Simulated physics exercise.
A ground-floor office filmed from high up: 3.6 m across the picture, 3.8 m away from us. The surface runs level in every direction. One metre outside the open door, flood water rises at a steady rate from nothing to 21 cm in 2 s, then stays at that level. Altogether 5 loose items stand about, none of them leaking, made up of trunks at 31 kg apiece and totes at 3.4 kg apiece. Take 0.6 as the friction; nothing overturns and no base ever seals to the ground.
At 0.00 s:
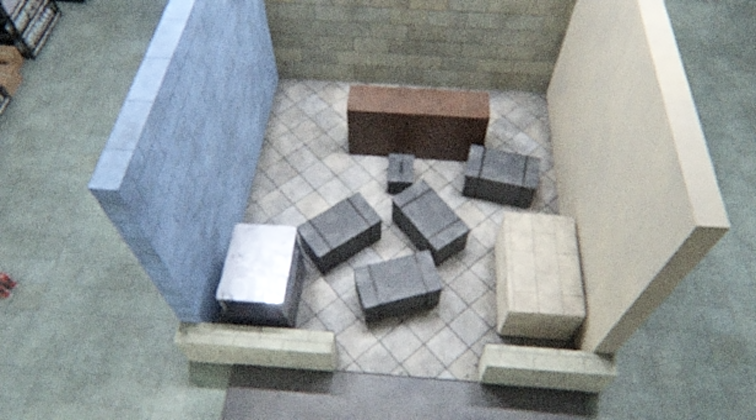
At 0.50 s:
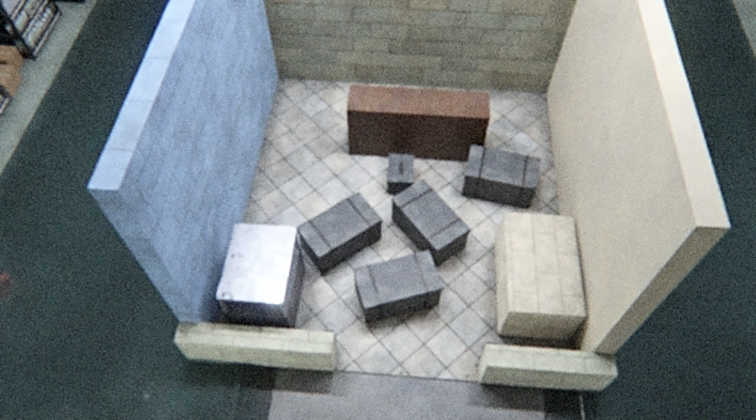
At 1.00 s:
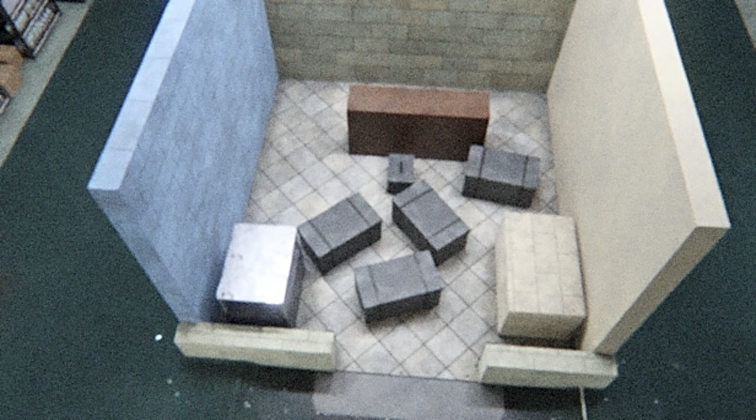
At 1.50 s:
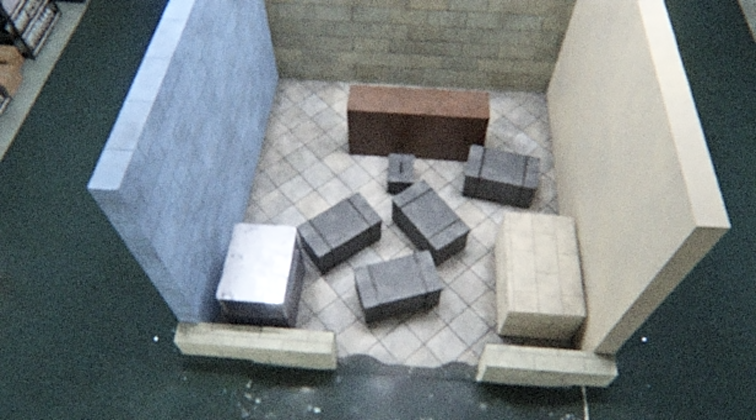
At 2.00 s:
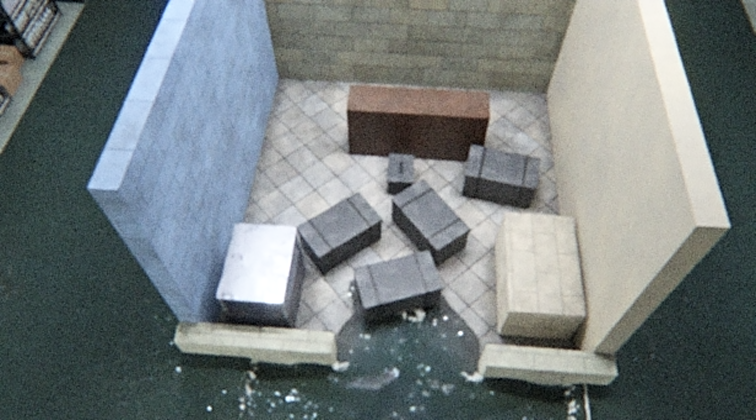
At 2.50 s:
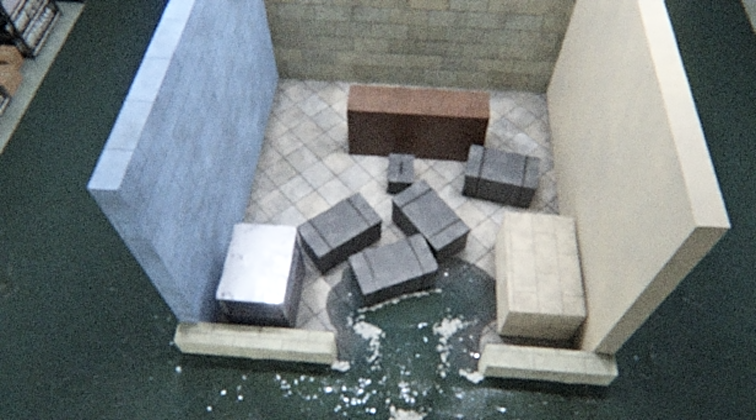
Dark water surrounds the room, enters through the front opening, and nudges the nearest grey box.
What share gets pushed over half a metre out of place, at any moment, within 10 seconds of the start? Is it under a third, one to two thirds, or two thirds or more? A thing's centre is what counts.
I'd predict that no fewer than two thirds of the things get moved that far.
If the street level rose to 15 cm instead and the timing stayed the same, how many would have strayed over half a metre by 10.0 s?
5.
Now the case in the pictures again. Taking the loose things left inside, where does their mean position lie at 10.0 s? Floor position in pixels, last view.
Centre of the remaining things: Roughly (374, 146).
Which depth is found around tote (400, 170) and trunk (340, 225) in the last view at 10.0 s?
I'd estimate 11 cm for the first and 16 cm for the second.
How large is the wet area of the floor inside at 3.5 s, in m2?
About 3.5 m2.
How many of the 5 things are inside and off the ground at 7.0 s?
The count is 4.
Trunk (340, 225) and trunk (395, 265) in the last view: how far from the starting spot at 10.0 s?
They've ended up 200 cm and 120 cm away, in that order.
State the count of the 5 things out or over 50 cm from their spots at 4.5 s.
The answer is 3.
After 3.5 s 1 of 5 are over 50 cm from their spots; 0 afloat.
After 4.5 s 3 of 5 are over 50 cm from their spots; 2 afloat.
After 7.0 s 5 of 5 are over 50 cm from their spots; 4 afloat.
After 10.0 s 5 of 5 are over 50 cm from their spots, and 5 have been at some point; 5 afloat.
